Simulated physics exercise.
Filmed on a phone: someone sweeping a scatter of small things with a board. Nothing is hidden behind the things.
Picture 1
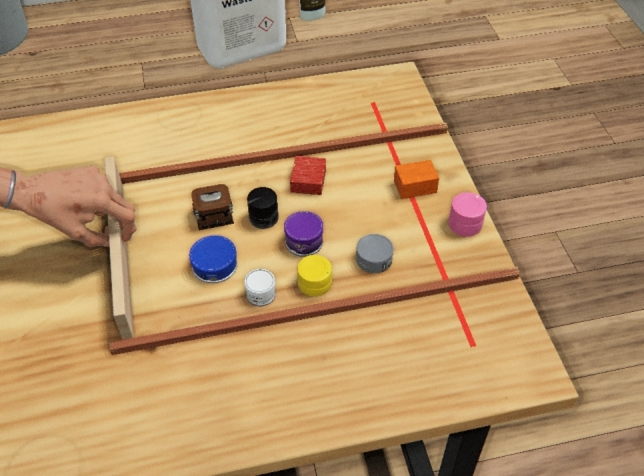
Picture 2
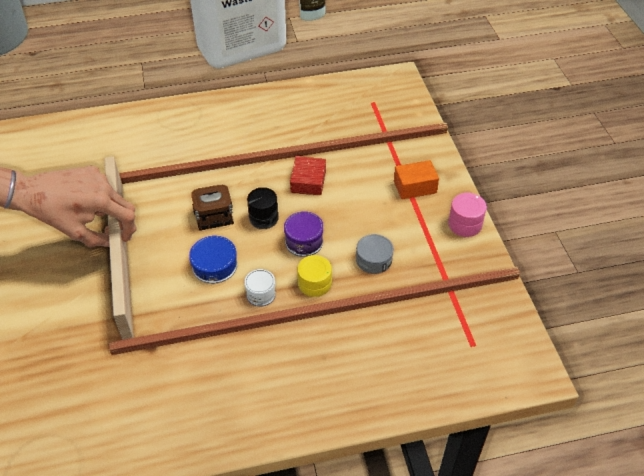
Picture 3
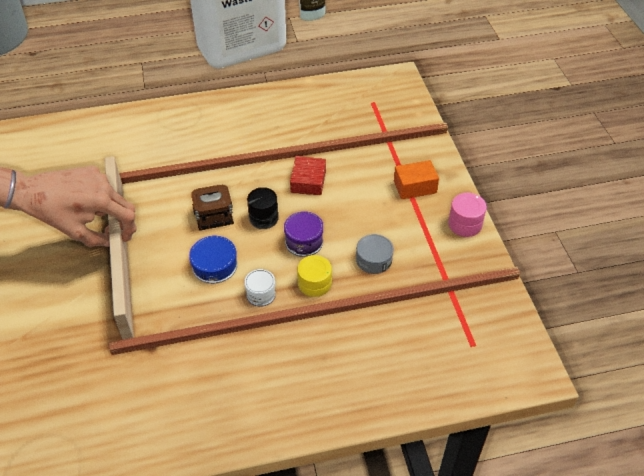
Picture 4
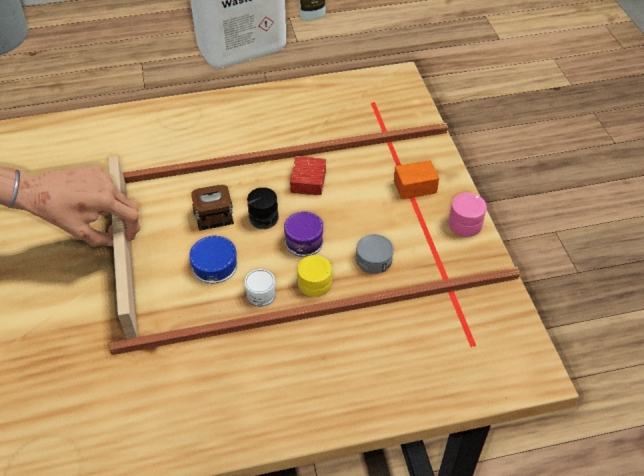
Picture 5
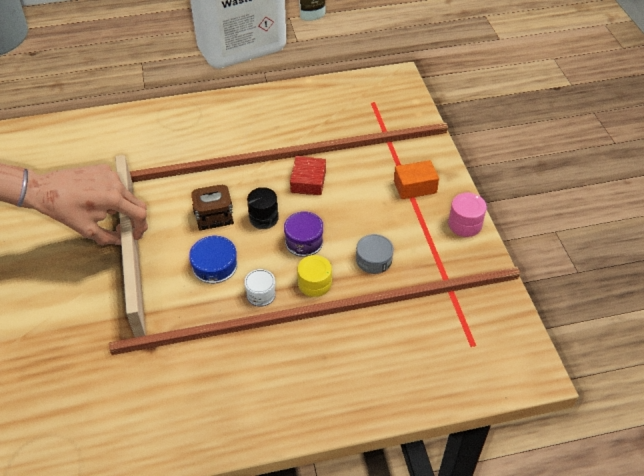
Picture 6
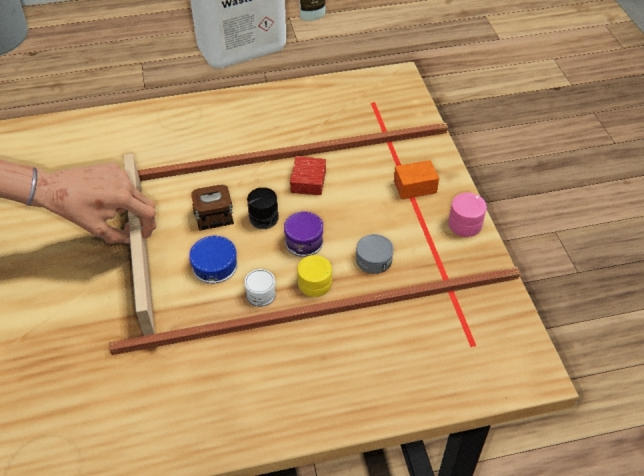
A hand slides a wooden board slightly right toward scattered small coloured objects on a table.
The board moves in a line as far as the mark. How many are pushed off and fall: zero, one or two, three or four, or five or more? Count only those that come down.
Outcome: The number that fall off is one or two.
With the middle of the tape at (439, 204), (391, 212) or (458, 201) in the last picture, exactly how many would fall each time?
In that order 5, 0 and 6.
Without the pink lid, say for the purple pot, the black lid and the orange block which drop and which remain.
The purple pot remains up; the black lid survives; the orange block drops off.
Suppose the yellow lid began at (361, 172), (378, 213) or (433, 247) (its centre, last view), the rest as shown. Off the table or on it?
Place by place, it does not fall; is lost; falls.
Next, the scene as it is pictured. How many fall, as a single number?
Fallen: 2.
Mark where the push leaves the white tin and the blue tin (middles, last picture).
About (456, 260), and the other about (445, 217).
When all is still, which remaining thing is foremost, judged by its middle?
Foremost is the purple pot.
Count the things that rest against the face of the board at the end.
4 of them.
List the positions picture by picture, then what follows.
In the first picture, pink lid (467, 215); orange block (416, 179); grey tub (375, 254); board (118, 243); tape (416, 208).
In the second picture, orange block (416, 180); yellow lid (315, 276).
In the third picture, grey tub (375, 254); white tin (260, 288).
In the fourth picture, pink lid (467, 215); blue tin (214, 259).
In the fifth picture, orange block (416, 180); board (130, 241).
In the sixth picture, pink lid (467, 215); orange block (416, 180); grey tub (375, 254); board (138, 240); tape (416, 208).
Early on, none off yet; pink lid at rest near (467, 215); orange block at rest near (416, 180); grey tub at rest near (375, 254).
Finally, the number that fall off is one or two; lost, orange block and pink lid.
